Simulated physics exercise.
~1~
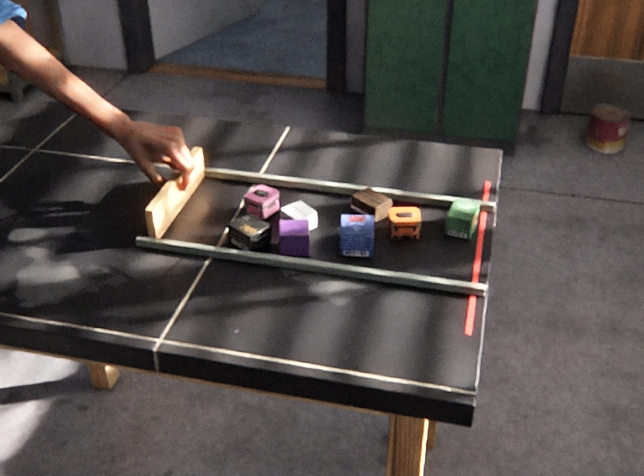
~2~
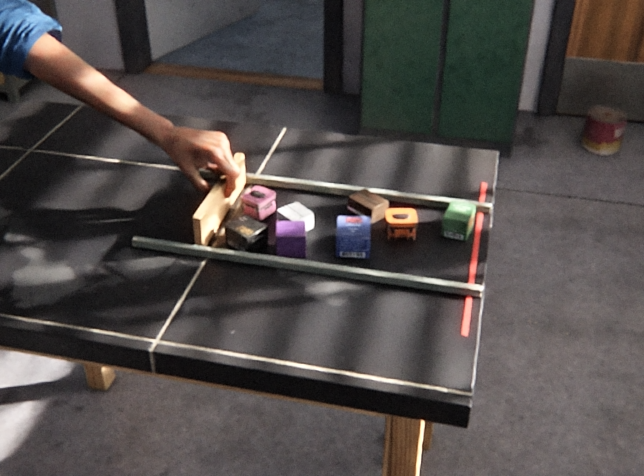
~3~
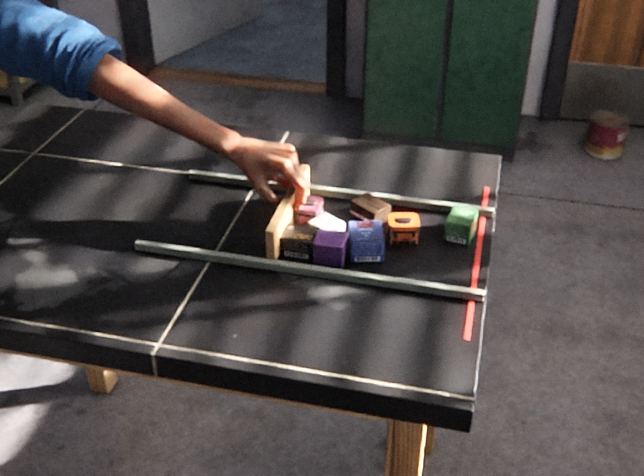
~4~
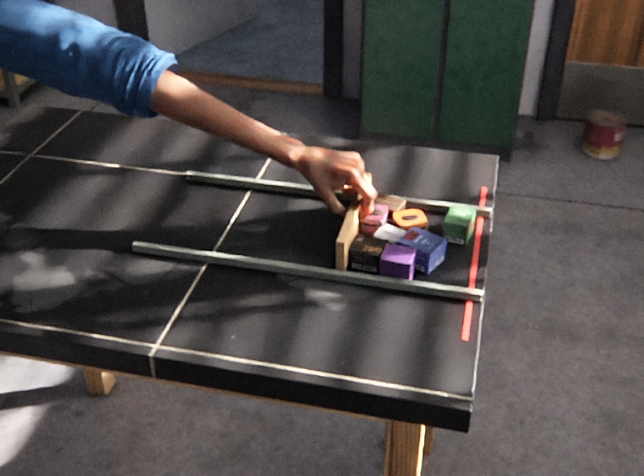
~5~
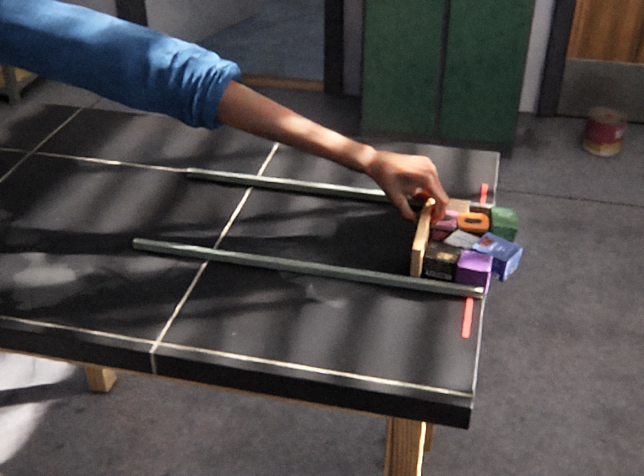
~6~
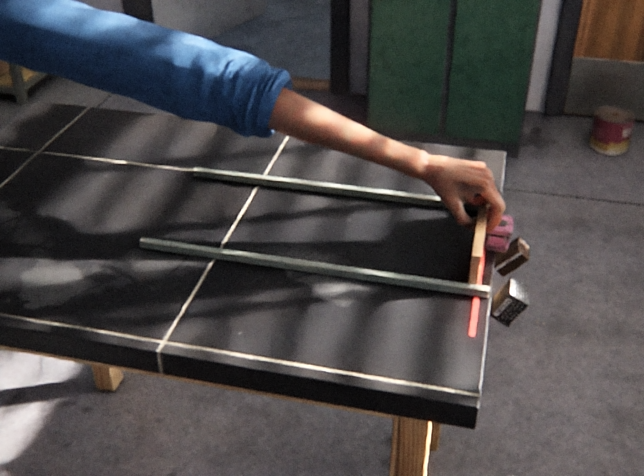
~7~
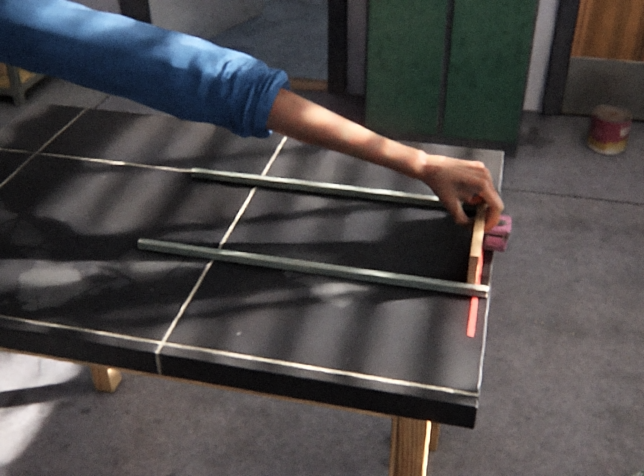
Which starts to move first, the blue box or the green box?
The blue box starts to move first, while the green box near the tape stays still until the pushed cluster reaches it.
In a room with a grey floor, seen from above at a slight angle, a black table has two parallel rails leading to a red tape mark near its right edge. Between the rails sit small boxes and blocks in pink, black, white, purple, blue, brown, orange and green. A hand in a blue sleeve slides an upright wooden board rightward, gathering them into a cluster. The cluster is pushed across the tape, and the pieces spill over the edge, a dark box tumbling among the last. The board stops at the tape, with only the pink block left beside it.
